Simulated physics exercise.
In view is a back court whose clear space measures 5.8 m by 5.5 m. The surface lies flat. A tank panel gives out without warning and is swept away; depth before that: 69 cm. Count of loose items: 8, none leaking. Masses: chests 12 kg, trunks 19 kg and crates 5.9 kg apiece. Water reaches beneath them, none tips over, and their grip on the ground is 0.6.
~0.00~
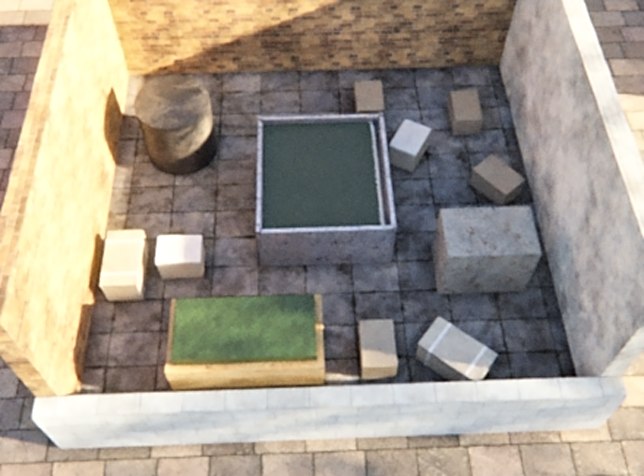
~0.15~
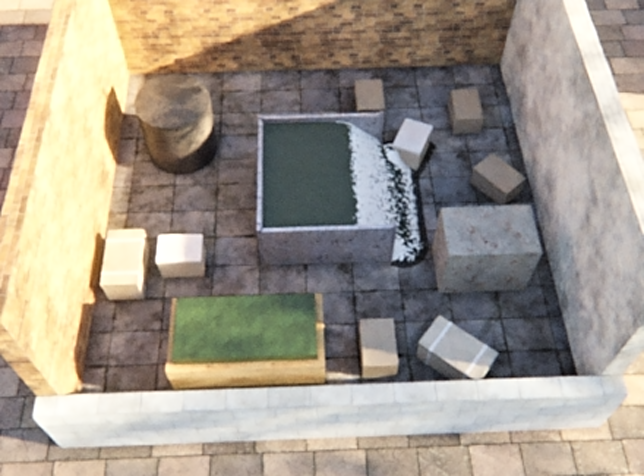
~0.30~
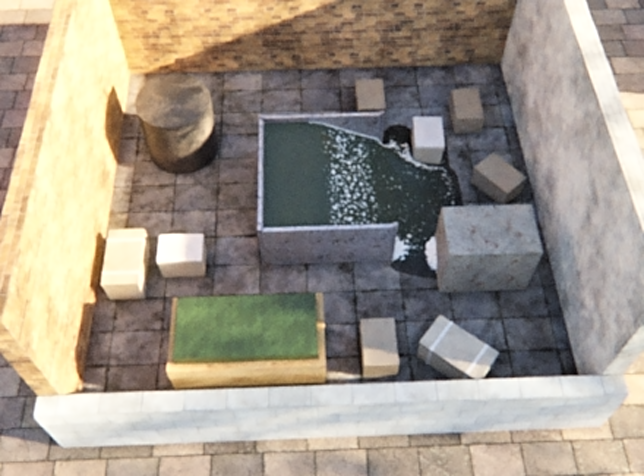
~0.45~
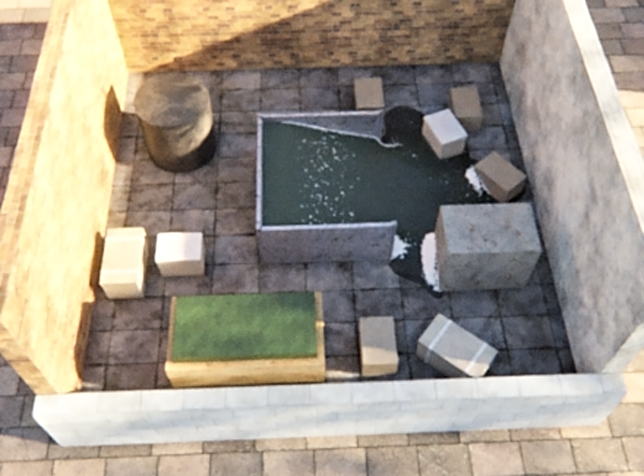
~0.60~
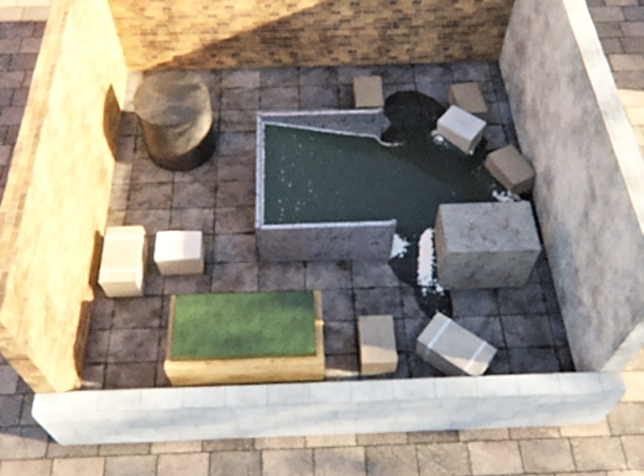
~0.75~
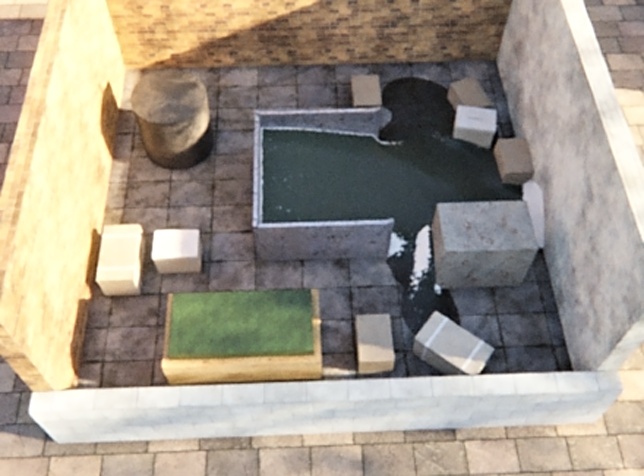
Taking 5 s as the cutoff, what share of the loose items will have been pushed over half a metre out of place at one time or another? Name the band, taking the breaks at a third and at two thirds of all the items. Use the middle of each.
The answer is the top band, two thirds or more.
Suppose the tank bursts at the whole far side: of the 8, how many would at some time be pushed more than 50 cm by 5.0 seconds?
Then the count would be 5.
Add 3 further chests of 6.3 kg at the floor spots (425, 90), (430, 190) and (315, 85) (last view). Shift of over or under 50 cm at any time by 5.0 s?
Going through them, I'd say exceeds it, exceeds it and finally exceeds it.
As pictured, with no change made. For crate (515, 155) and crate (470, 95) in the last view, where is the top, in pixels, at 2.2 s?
They should sit about (495, 97) and (483, 46) in the last view.
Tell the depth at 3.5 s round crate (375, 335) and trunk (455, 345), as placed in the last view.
About 11 and 11 cm.
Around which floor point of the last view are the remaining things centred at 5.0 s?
I'd put it close to (271, 198) in the last view.
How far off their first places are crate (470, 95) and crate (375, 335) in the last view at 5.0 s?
Distances: 250 cm; 200 cm.
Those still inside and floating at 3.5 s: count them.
I count 5.
After 1.1 s 2 of 8 are over 50 cm from their spots; 2 afloat.
After 2.2 s 3 of 8 are over 50 cm from their spots; 3 afloat.
After 3.5 s 5 of 8 are over 50 cm from their spots; 5 afloat.
After 5.0 s 6 of 8 are over 50 cm from their spots, and 6 have been at some point; 5 afloat.
